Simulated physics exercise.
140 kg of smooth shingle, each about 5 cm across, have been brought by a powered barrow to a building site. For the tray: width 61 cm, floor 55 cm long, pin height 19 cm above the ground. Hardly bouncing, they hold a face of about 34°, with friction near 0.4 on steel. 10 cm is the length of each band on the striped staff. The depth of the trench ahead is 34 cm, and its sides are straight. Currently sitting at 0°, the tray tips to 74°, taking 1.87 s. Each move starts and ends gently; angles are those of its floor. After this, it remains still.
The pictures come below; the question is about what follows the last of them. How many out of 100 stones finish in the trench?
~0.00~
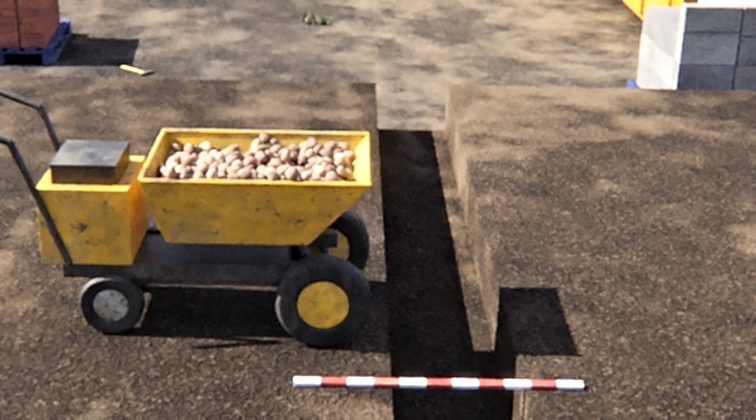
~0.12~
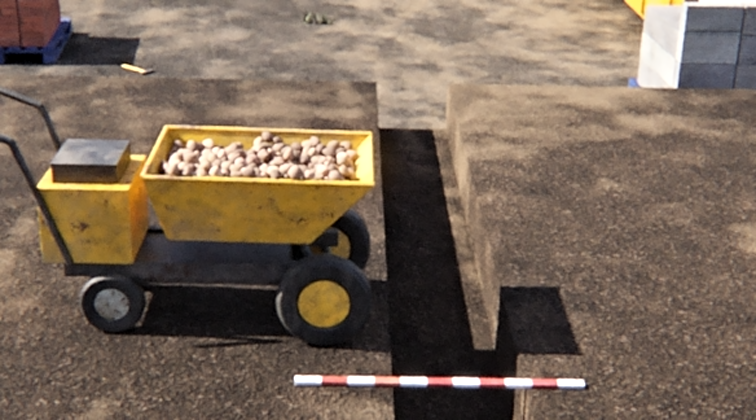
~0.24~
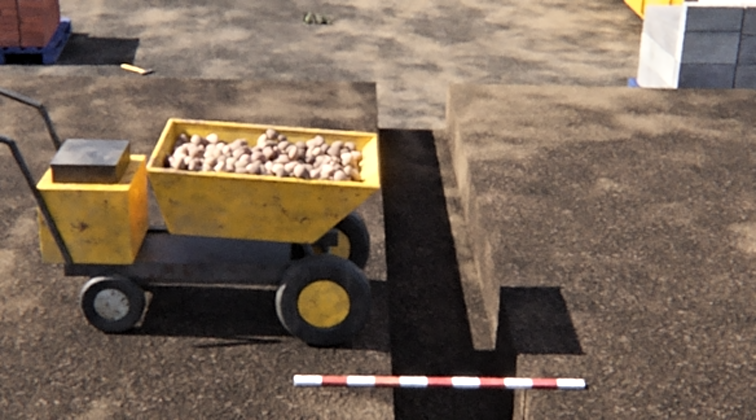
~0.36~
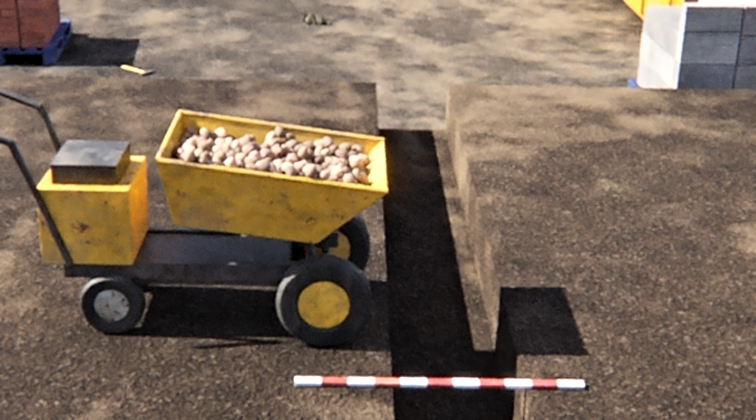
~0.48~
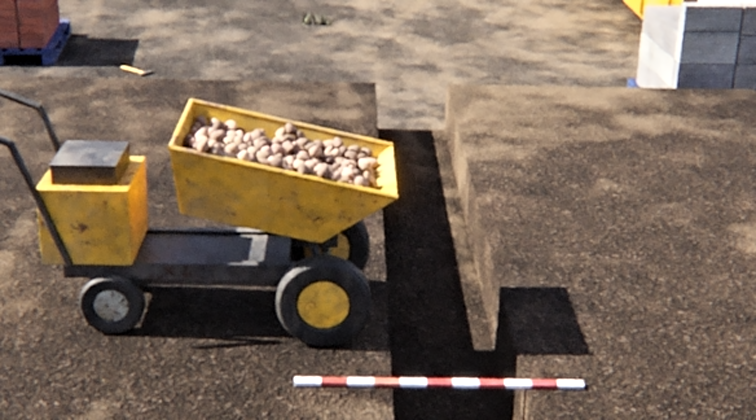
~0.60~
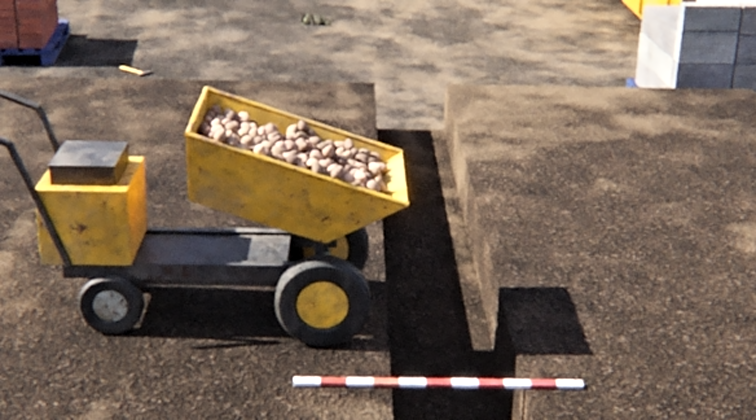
About 66 of them.
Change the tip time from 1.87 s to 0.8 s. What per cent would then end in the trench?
Expected share: Around 55%.
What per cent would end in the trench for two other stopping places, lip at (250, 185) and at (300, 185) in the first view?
About 85 per cent from the first spot, about 100 from the second.
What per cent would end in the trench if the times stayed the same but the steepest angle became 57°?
I'd expect around 70 in a hundred.
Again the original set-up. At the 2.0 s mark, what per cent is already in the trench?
Some 50 per cent.
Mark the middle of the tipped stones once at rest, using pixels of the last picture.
(485, 366).
After 1.4 s the floor is at 62°; 94 % in the tray, 6 % in the trench; the foremost stones are at (498, 308).
After 2.0 s the floor is at 74°; 21 % in the tray, 48 % in the trench, 30 % past the trench; the foremost stones are at (648, 317).
After 2.3 s the floor is at 74°; 3 % in the tray, 62 % in the trench, 34 % past the trench; the foremost stones are at (705, 317).
After 4.3 s the floor is at 74°; 0 % in the tray, 66 % in the trench, 34 % past the trench; the foremost stones are at (725, 315).
